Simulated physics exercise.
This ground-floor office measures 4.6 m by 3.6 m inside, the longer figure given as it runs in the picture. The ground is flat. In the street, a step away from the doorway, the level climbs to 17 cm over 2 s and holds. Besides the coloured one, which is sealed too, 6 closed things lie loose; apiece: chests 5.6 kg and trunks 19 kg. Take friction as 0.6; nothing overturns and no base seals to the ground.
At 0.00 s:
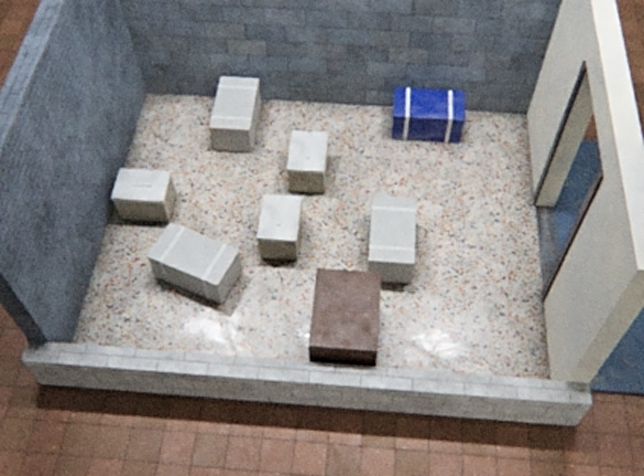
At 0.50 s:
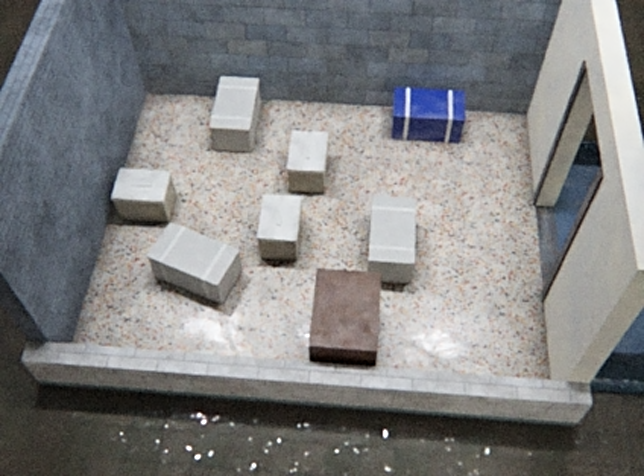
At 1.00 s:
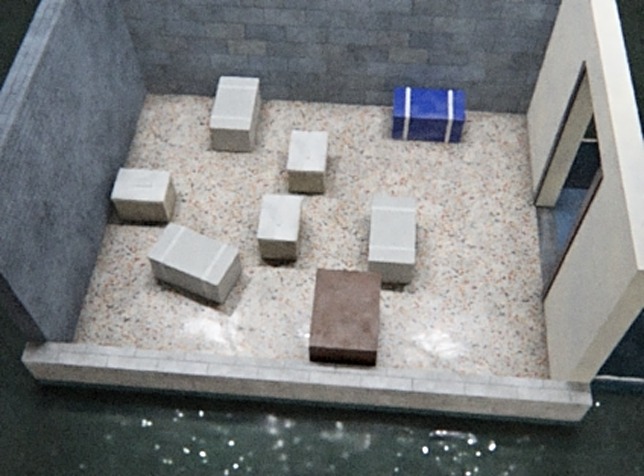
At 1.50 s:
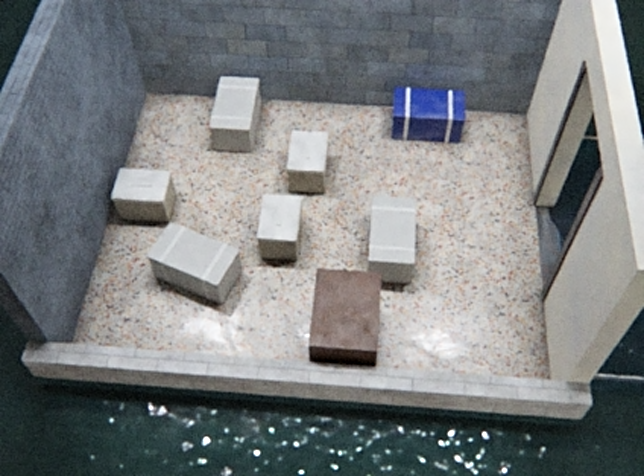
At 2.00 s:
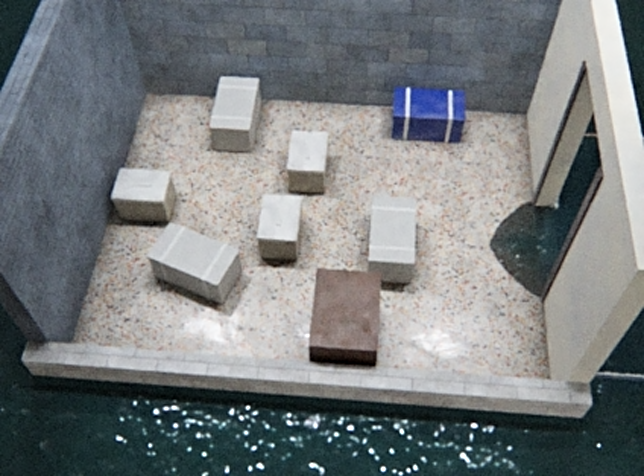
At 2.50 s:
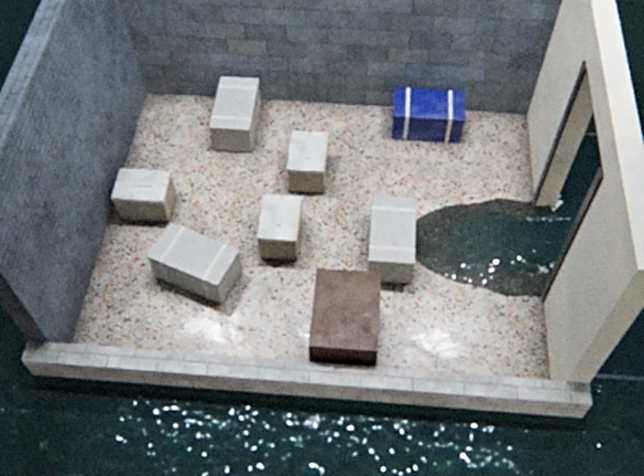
Office seen from above, dark water covering the paving outside, then spreading through the right doorway while blue trunk and boxes stay still.
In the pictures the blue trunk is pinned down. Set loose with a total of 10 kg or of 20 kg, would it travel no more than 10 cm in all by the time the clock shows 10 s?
For it, only the higher weight holds it.
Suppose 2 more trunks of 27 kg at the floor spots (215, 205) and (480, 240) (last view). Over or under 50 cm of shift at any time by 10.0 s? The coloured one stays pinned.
In turn: Less, more.
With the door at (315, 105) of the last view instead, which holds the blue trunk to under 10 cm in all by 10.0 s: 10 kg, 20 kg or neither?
Then the smaller load will do.
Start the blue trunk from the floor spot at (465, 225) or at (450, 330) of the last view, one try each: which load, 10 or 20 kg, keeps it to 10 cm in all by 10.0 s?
In turn: Neither holds; only the larger holds.
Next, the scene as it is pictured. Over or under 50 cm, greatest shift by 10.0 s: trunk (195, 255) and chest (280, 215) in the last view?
In that order: Less, over.
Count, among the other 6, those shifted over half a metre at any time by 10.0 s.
That makes 5.
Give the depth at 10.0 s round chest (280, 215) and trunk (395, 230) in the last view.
Roughly 8 and 8 cm.
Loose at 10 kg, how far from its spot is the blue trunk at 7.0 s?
Roughly 0 cm.
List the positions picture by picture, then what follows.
The blue trunk at (429, 103), on the bottom; water covers 0.0 m2; 0 of 7 have shifted, in the first frame.
The blue trunk at (429, 103) rests on the ground; water covers 0.0 m2; 0 of 7 have shifted, in the second frame.
The blue trunk at (429, 103), on the bottom; water covers 0.0 m2; 0 of 7 have shifted, in the third frame.
The blue trunk at (429, 103), on the bottom; 0.0 m2 under water; 0 of 7 have shifted, in the fourth frame.
The blue trunk at (429, 103), on the bottom; water covers 0.4 m2; 0 of 7 have shifted, in the fifth frame.
The blue trunk at (429, 103), on the bottom; 1.2 m2 under water; 0 of 7 have shifted, in the sixth frame.
After 3.5 s the blue trunk would be 0 cm from its start with 10 kg and 0 cm from its start with 20 kg; 0 cm of water round it then.
After 4.5 s the blue trunk would be 0 cm from its start with 10 kg and 0 cm from its start with 20 kg; 2 cm of water round it then.
After 7.0 s the blue trunk would be 1 cm from its start with 10 kg and 0 cm from its start with 20 kg; 4 cm of water round it then.
After 10.0 s the blue trunk would be 64 cm from its start with 10 kg and 0 cm from its start with 20 kg; 5 cm of water round it then.
